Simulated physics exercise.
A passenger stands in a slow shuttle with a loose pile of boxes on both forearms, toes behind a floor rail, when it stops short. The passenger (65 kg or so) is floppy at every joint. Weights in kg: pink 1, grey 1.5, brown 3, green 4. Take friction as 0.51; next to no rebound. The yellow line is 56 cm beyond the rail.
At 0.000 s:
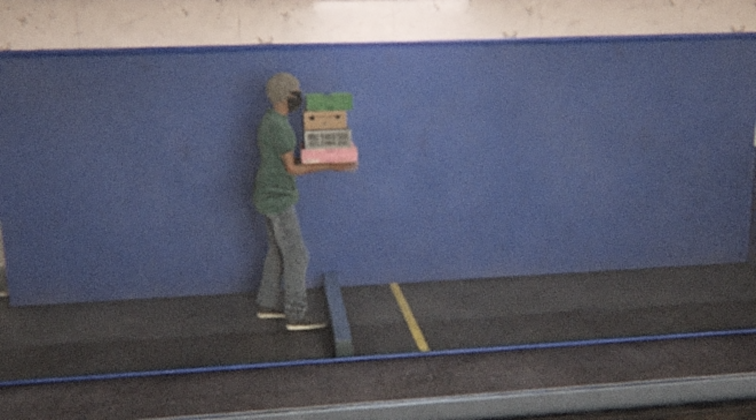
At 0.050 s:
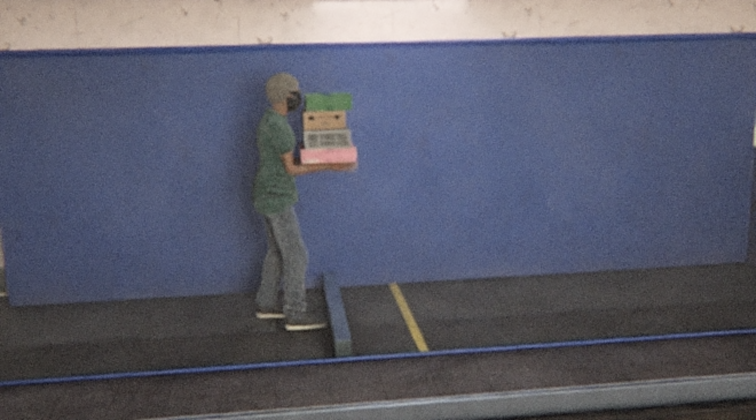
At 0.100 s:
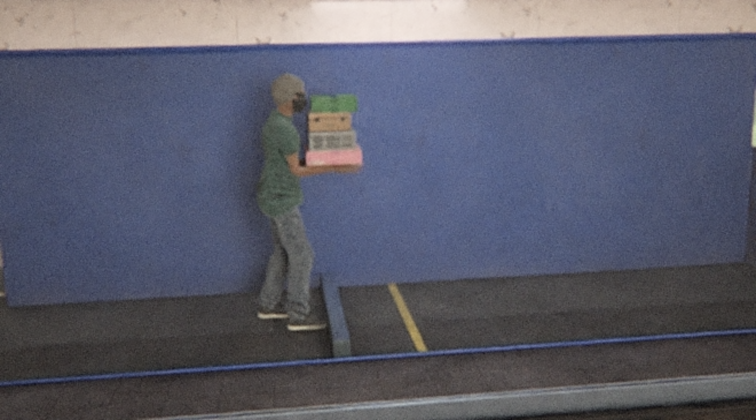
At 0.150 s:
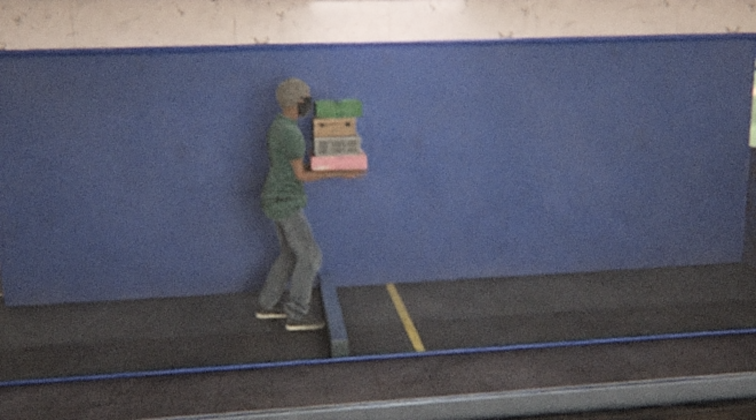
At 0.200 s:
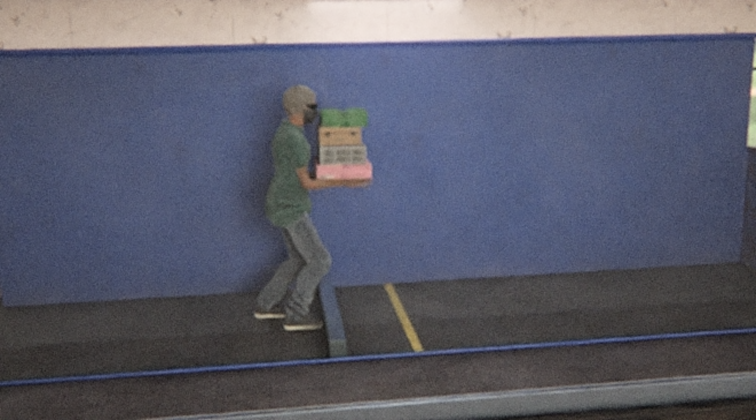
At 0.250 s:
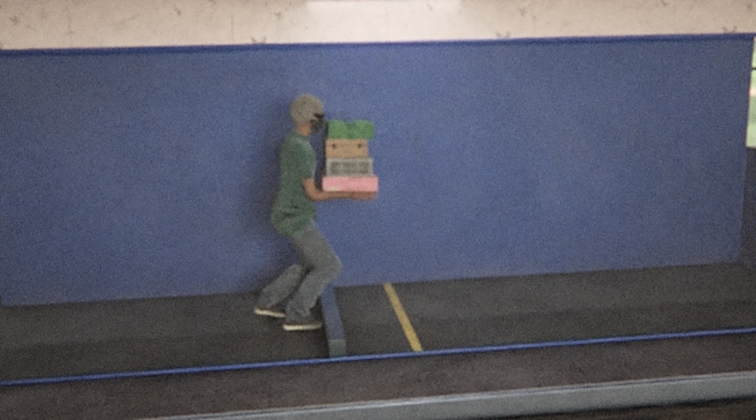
Against a blue wall, a person in a green shirt stood behind a low rail holding a small stack of boxes, then bent both knees and sank down while leaning slightly to the right.
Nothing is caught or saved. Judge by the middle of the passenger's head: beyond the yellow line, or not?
In the end the passenger's head rests short of the yellow line.
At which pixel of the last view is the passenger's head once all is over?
At about (376, 272).
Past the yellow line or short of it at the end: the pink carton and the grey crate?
Pink carton short, grey crate past.
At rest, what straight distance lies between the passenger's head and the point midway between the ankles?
About 60 cm.
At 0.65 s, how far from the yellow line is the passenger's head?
Some 20 cm short of it.
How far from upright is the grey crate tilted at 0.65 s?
It is tilted some 90°.
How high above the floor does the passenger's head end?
About 35 cm.
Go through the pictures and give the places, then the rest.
Passenger's head (279, 103), pink carton (328, 152), yellow line (418, 337), in the first frame.
Passenger's head (279, 103), pink carton (327, 152), in the second frame.
Passenger's head (284, 105), pink carton (332, 153), in the third frame.
Passenger's head (289, 108), pink carton (337, 159), in the fourth frame.
Passenger's head (295, 115), pink carton (342, 167), in the fifth frame.
Passenger's head (302, 124), pink carton (348, 179), yellow line (412, 337). Everything loose set off at about 0.9 m/s, in the sixth frame.
After 0.45 s the passenger's head is 41 cm short of the yellow line, near (340, 190) in the last picture's view; the pink carton 21 cm short of the yellow line, tilted 20°.
After 0.65 s the passenger's head is 18 cm short of the yellow line, near (376, 260) in the last picture's view.
After 0.95 s the passenger's head is 18 cm short of the yellow line, near (375, 271) in the last picture's view; the pink carton 14 cm short of the yellow line, tilted 40°.
When all is still (1.6 s), pink carton stops short of the yellow line; grey crate crosses the yellow line; brown toolbox crosses the yellow line; green carton crosses the yellow line; passenger's head stops short of the yellow line.
